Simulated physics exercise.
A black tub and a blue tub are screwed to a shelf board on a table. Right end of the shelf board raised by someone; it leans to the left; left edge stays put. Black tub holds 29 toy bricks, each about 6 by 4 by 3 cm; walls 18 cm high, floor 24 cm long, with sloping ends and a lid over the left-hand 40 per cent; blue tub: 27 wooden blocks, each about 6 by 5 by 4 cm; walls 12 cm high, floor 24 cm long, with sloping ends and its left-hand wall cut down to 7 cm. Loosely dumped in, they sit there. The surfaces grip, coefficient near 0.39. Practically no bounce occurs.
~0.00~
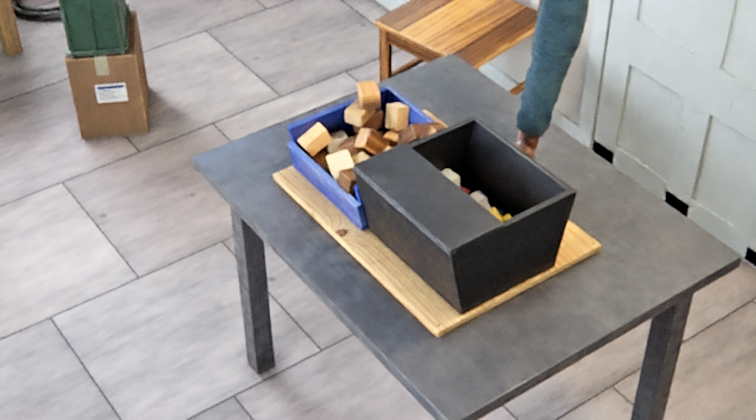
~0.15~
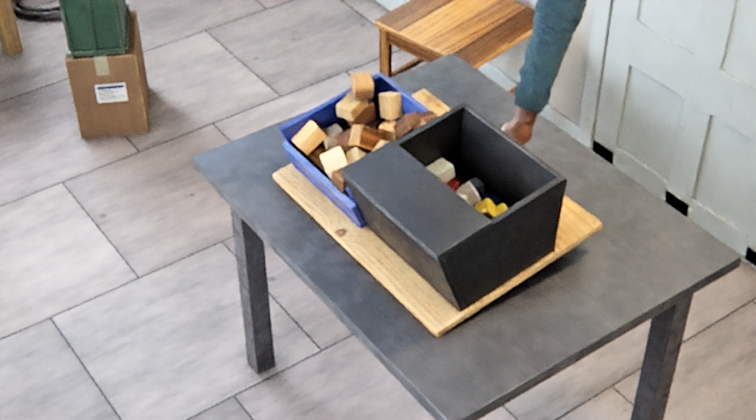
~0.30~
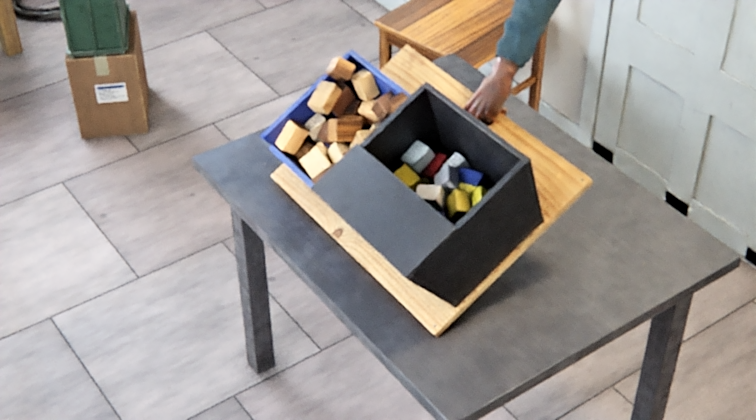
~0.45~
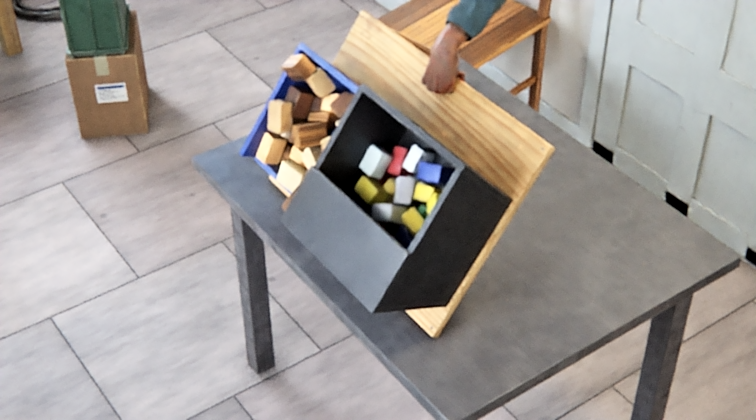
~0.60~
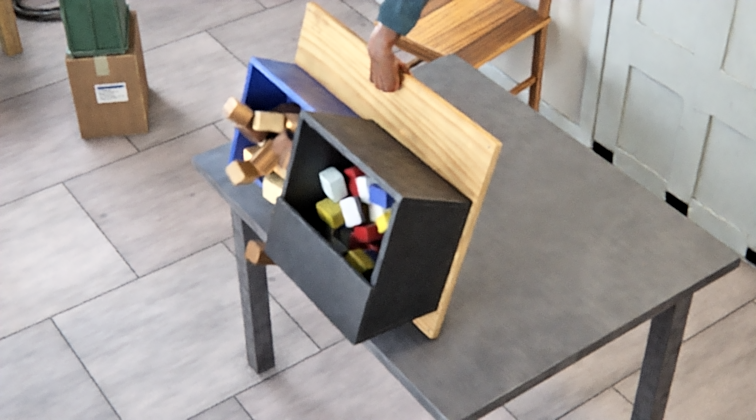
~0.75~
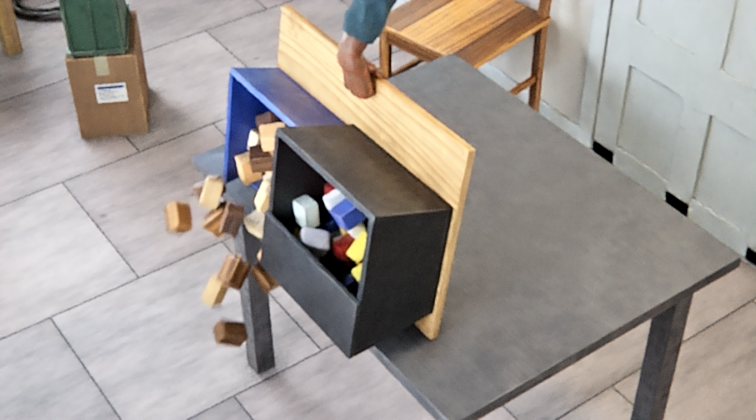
A hand tilting a wooden board steeply on a table, wooden blocks tumbling from a blue tub beside a black tub holding colourful bricks.
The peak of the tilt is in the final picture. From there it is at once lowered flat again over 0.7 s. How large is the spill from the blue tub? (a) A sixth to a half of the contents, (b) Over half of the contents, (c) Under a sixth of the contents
Answer: B.
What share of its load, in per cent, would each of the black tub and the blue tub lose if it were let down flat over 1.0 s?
Then the black tub sheds 0 %, while the blue tub sheds 70 %.
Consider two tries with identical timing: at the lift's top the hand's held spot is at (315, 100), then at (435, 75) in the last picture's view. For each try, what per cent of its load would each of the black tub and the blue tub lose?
First try, then second: The black tub sheds 0 then 0 per cent, and the blue tub sheds 90 then 40 per cent.
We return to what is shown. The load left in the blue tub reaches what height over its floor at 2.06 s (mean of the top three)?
Roughly 7 cm high.
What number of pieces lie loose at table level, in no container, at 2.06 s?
Count: Around 2.
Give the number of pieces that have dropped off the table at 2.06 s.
It comes to near 16.
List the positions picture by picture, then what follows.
In the first frame (each is followed by its nearest rim corner in this view, unless another is named), blue tub (by its farthest rim corner), (387, 88); black tub, (453, 250); 0° from level; none out.
The second frame shows blue tub, (379, 75); black tub, (441, 254); 8° from level.
The third frame shows black tub, (410, 273); 29° from level.
The fourth frame shows black tub, (377, 306); 52° from level.
The fifth frame shows black tub, (357, 337); 73° from level; 3 out, the lowest block at (264, 253).
The sixth frame shows black tub, (352, 351); 81° from level; 11 out, the lowest block at (230, 333).
After 0.96 s, tilt 64°; black tub 29 in, 0 out and blue tub 13 in, 14 out.
After 1.22 s, tilt 20°; black tub 29 in, 0 out and blue tub 9 in, 18 out.
After 1.59 s, tilt 0°; black tub 29 in, 0 out and blue tub 9 in, 18 out.
Outcome (at 2.06 s), black tub 29 in, 0 out and blue tub 9 in, 18 out. Asked share, 18 of 27, 67 per cent.
